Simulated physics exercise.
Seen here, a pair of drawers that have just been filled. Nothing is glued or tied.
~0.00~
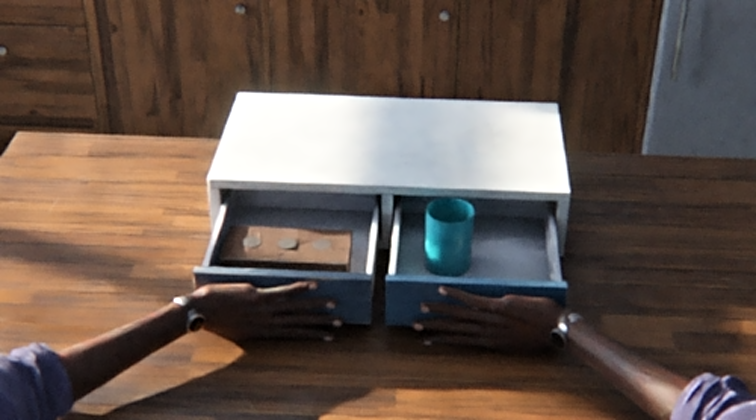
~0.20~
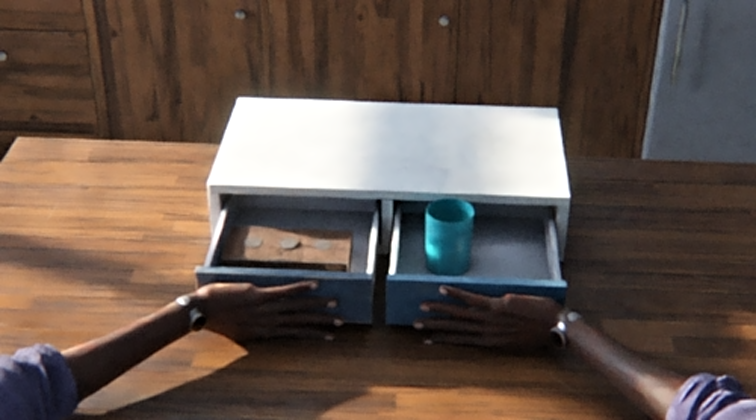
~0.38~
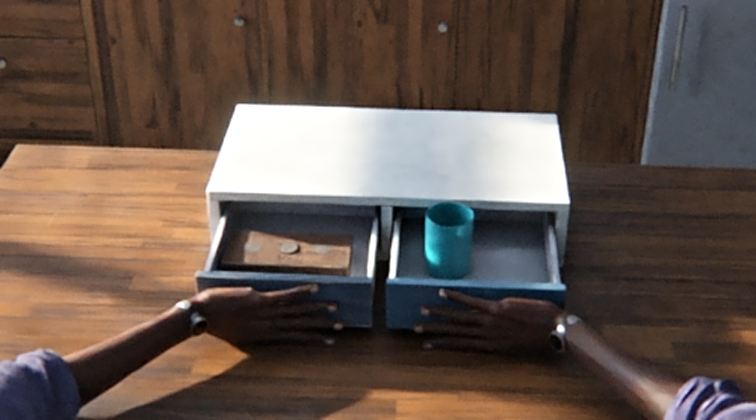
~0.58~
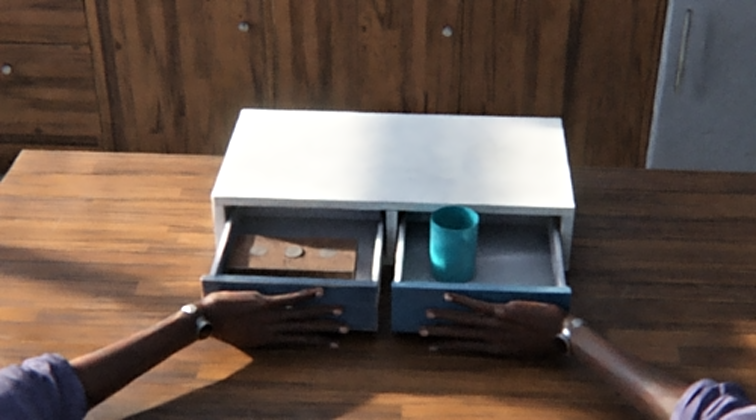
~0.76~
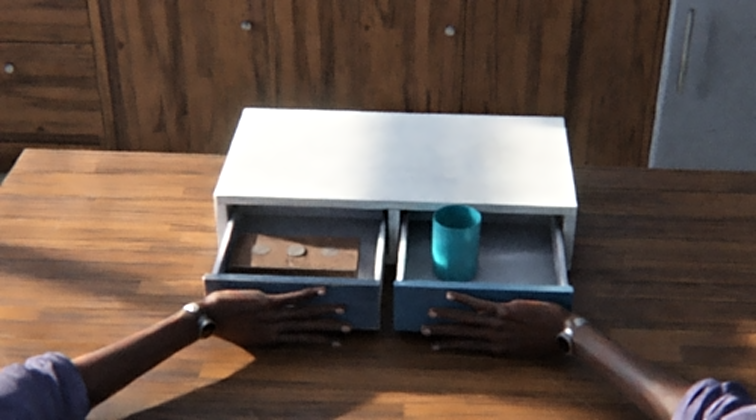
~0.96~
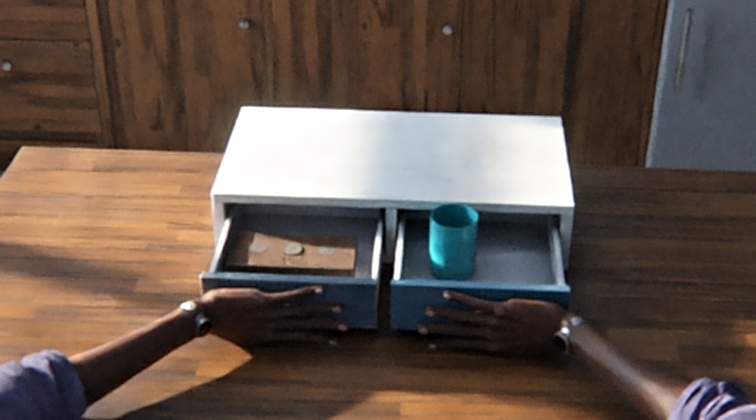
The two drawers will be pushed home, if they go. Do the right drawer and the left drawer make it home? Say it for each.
The right drawer stays ajar; the left drawer shuts flush.
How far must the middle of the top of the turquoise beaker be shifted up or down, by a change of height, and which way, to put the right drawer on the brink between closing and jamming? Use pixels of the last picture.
Some 12 pixels, down.
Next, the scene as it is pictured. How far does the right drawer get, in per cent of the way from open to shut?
Near 55 in a hundred.
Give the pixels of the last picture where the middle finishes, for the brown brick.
Near (309, 189).
After 1.28 s, right drawer starting in; left drawer starting in.
After 1.48 s, right drawer about half in; left drawer about half in.
After 1.70 s, right drawer stopped, still ajar; left drawer nearly in.
In the end (2.4 s), the right drawer will not close; the left drawer goes all the way in.
